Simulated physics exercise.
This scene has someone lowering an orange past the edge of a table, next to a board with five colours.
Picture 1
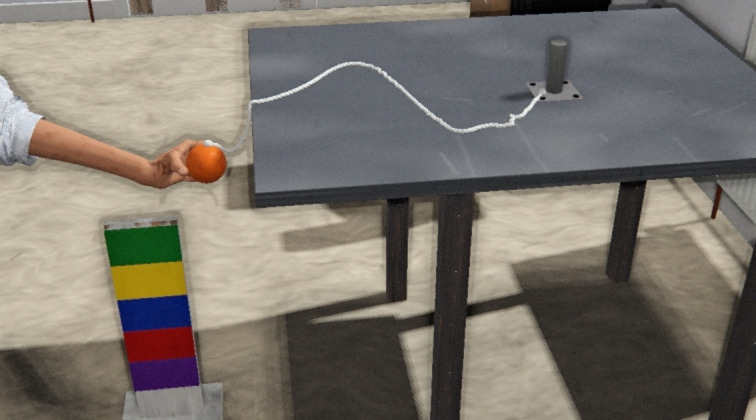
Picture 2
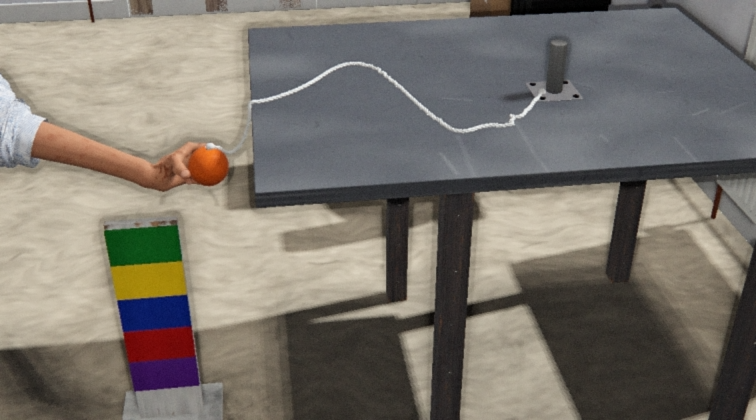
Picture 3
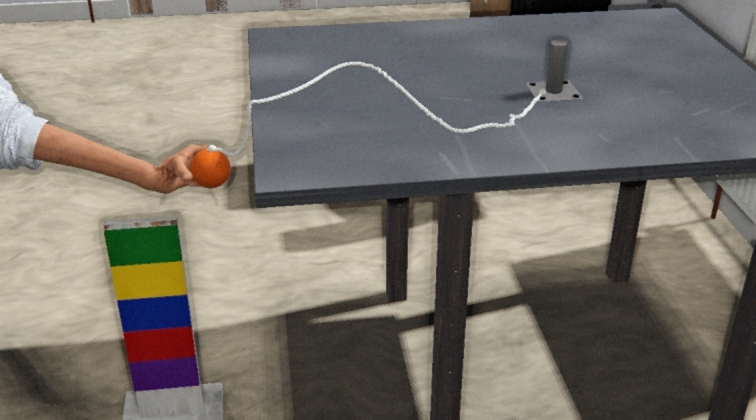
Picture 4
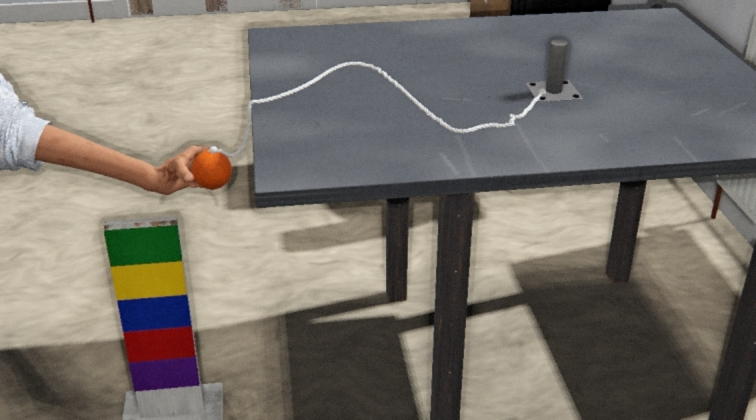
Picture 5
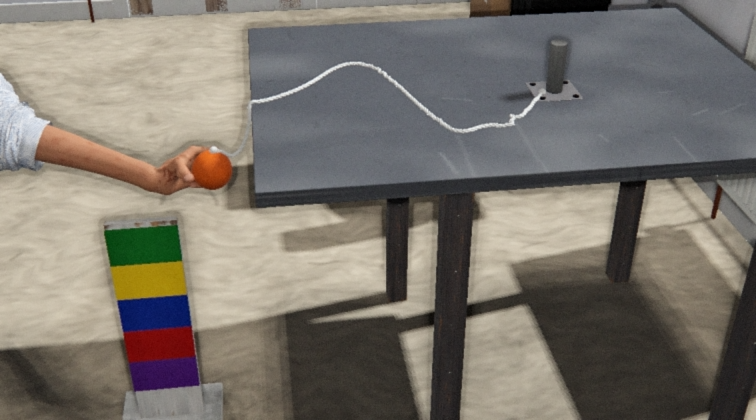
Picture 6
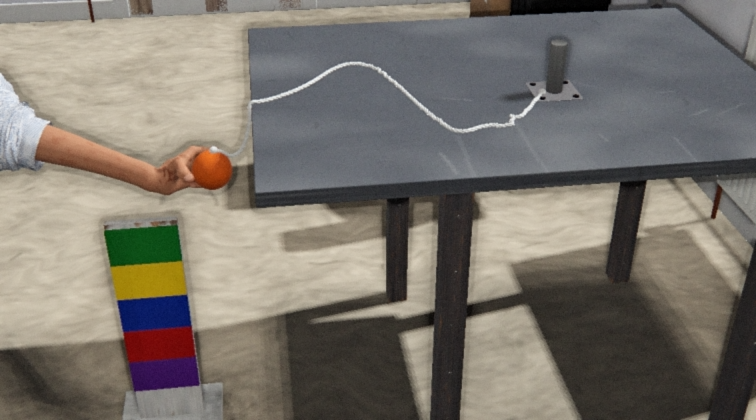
A hand reaching in from the left holds an orange ball beside a dark grey table, easing it very slightly down and to the right before keeping it nearly still. The raised, fixed view looks down on a sandy-coloured floor, where a block striped green, yellow, blue, red and purple stands below the hand. A white cord lies motionless in curves across the tabletop to a grey metal post.
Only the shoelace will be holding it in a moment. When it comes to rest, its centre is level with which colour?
The purple one.
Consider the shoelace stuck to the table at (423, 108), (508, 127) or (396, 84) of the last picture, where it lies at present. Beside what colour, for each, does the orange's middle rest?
Blue, then red, then yellow.
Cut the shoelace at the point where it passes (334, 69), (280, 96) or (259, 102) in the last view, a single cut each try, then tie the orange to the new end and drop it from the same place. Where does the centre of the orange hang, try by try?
The pixels come out at around (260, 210), (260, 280) and (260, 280), one per try.
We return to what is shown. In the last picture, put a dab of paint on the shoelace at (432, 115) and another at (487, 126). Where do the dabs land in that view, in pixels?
First one close to (352, 109), second close to (424, 102).
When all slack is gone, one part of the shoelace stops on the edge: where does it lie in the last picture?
Look near (389, 78).
Early on, orange near (256, 336); level with red.
Midway, orange near (281, 371); level with purple.
Finally, orange near (275, 370); level with purple. Its centre hangs level with the purple band.
